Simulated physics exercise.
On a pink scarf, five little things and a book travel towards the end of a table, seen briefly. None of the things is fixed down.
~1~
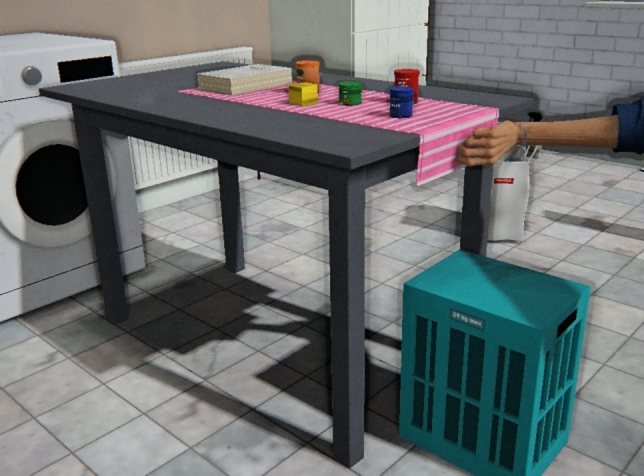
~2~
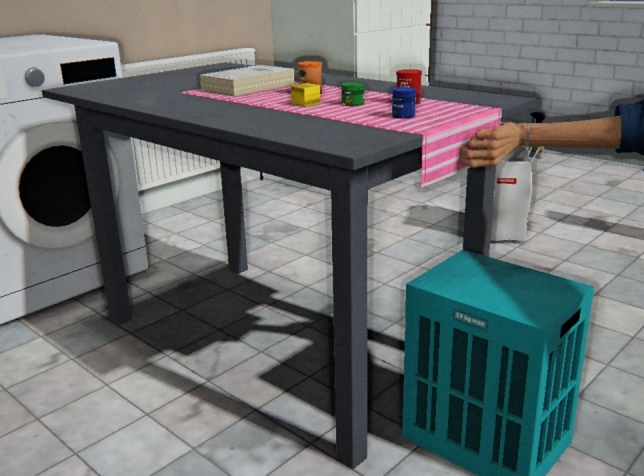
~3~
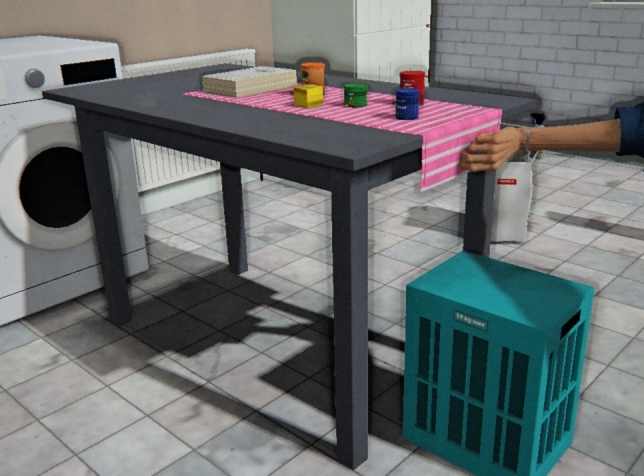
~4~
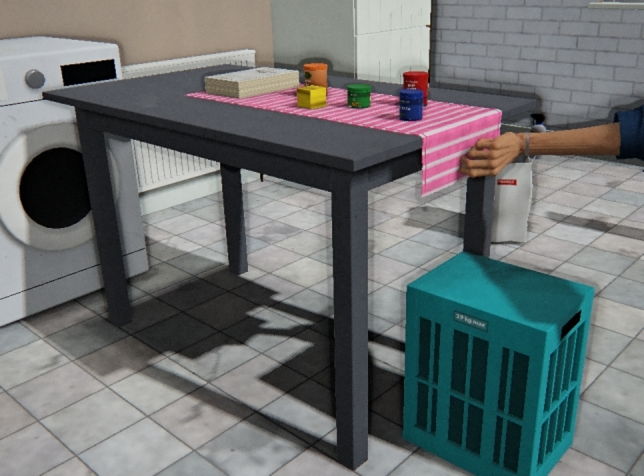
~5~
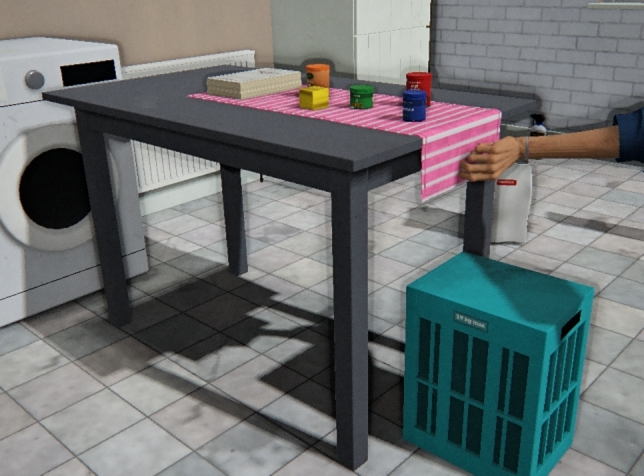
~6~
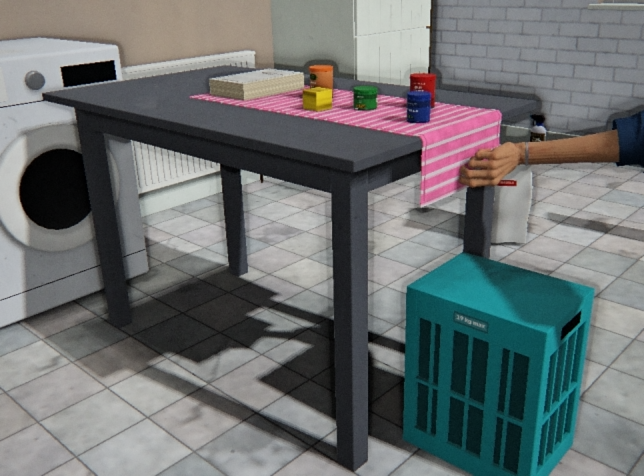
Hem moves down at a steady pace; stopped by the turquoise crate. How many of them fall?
So in the end, the top is short a pair of items, that's it.
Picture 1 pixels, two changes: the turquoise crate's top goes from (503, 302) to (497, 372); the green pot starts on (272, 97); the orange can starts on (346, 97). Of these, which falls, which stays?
Green pot: Still up. Orange can: Off.
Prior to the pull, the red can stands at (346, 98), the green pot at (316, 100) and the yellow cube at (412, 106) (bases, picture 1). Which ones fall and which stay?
Red can kept, green pot kept, yellow cube dropped.
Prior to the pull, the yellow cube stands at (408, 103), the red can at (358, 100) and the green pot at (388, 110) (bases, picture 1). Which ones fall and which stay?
Fate of the yellow cube: It goes; fate of the red can: It stays; fate of the green pot: It goes.
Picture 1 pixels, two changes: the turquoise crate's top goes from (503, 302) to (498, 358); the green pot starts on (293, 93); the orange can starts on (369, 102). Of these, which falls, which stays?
The green pot stays put; the orange can is lost.
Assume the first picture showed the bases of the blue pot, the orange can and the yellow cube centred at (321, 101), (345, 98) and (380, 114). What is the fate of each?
Well, the blue pot is safe, the orange can is safe, and the yellow cube is dislodged.
Soon after, hem near (461, 252); blue pot gone.
After that, hem on the crate; blue pot and red can gone.
In the end, hem on the crate; blue pot and red can gone. It carries off two.
